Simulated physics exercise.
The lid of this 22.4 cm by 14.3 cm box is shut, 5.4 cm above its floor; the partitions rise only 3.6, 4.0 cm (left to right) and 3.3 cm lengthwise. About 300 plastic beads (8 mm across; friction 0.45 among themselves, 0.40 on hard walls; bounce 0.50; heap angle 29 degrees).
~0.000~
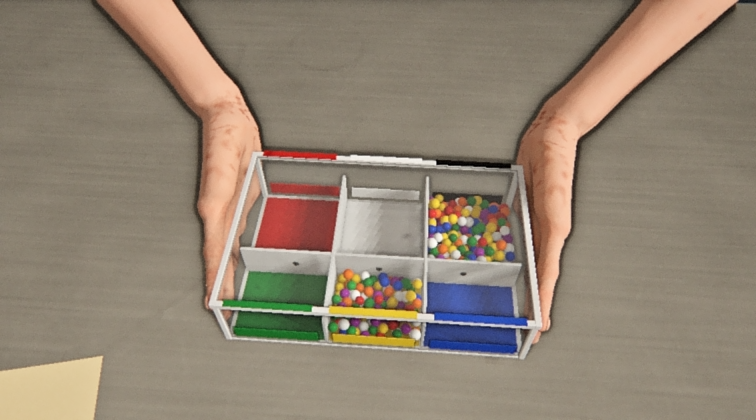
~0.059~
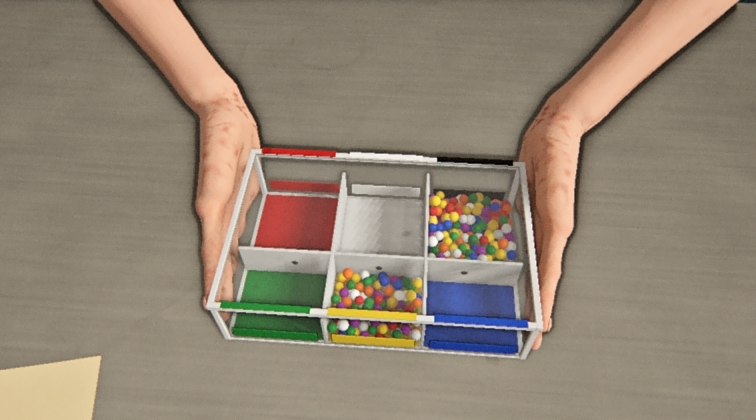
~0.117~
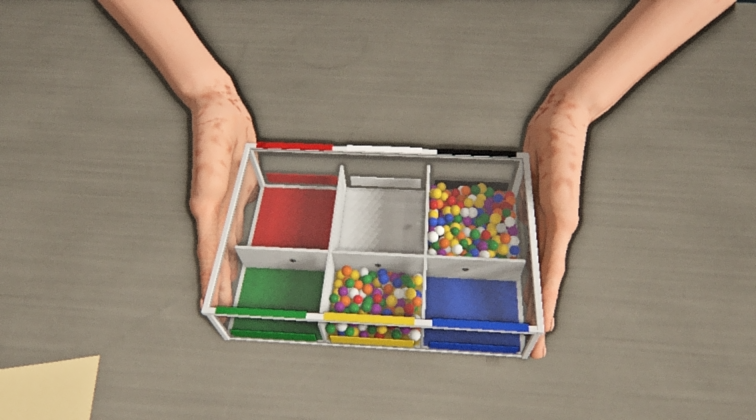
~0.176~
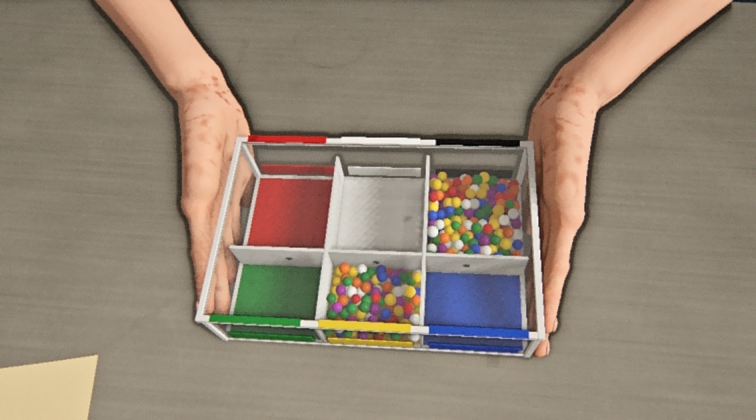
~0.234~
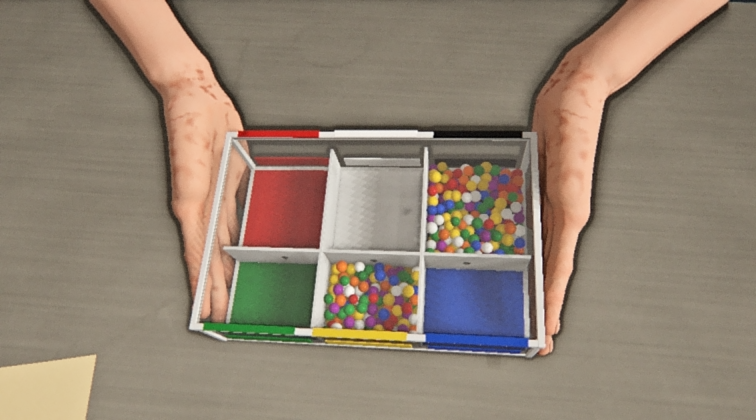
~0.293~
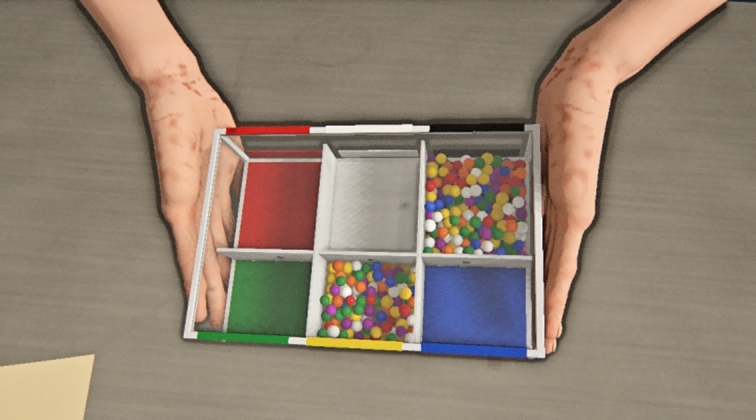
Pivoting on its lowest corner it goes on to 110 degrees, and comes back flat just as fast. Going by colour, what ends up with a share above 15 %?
Red compartment: No; blue compartment: Yes; green compartment: No; yellow compartment: Yes; white compartment: No; black compartment: No.
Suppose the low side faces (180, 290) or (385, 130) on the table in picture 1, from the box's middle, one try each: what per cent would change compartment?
Some 40 and 35 per cent.
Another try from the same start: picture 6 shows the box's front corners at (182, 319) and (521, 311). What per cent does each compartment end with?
Red 0; blue 5; green 20; yellow 50; white 0; black 25.
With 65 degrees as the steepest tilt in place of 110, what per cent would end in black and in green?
In that case black 55; green 0.
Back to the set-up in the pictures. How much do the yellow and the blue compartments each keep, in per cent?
Yellow 45; blue 45.
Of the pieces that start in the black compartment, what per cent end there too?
Roughly 10 per cent.
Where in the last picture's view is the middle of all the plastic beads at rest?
Around (423, 317).
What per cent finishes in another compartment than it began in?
Some 65 per cent.
After 1.23 s, tilt 109 degrees; blue 30 %, yellow 45 %, black 25 %.
Then, at 1.85 s, tilt 48 degrees; blue 45 %, green 5 %, yellow 45 %, black 5 %.
After 2.53 s, tilt 0 degrees; blue 45 %, green 5 %, yellow 45 %, black 5 %.
By 3.0 s all is still; red 0 %, blue 45 %, green 5 %, yellow 45 %, white 0 %, black 5 %.
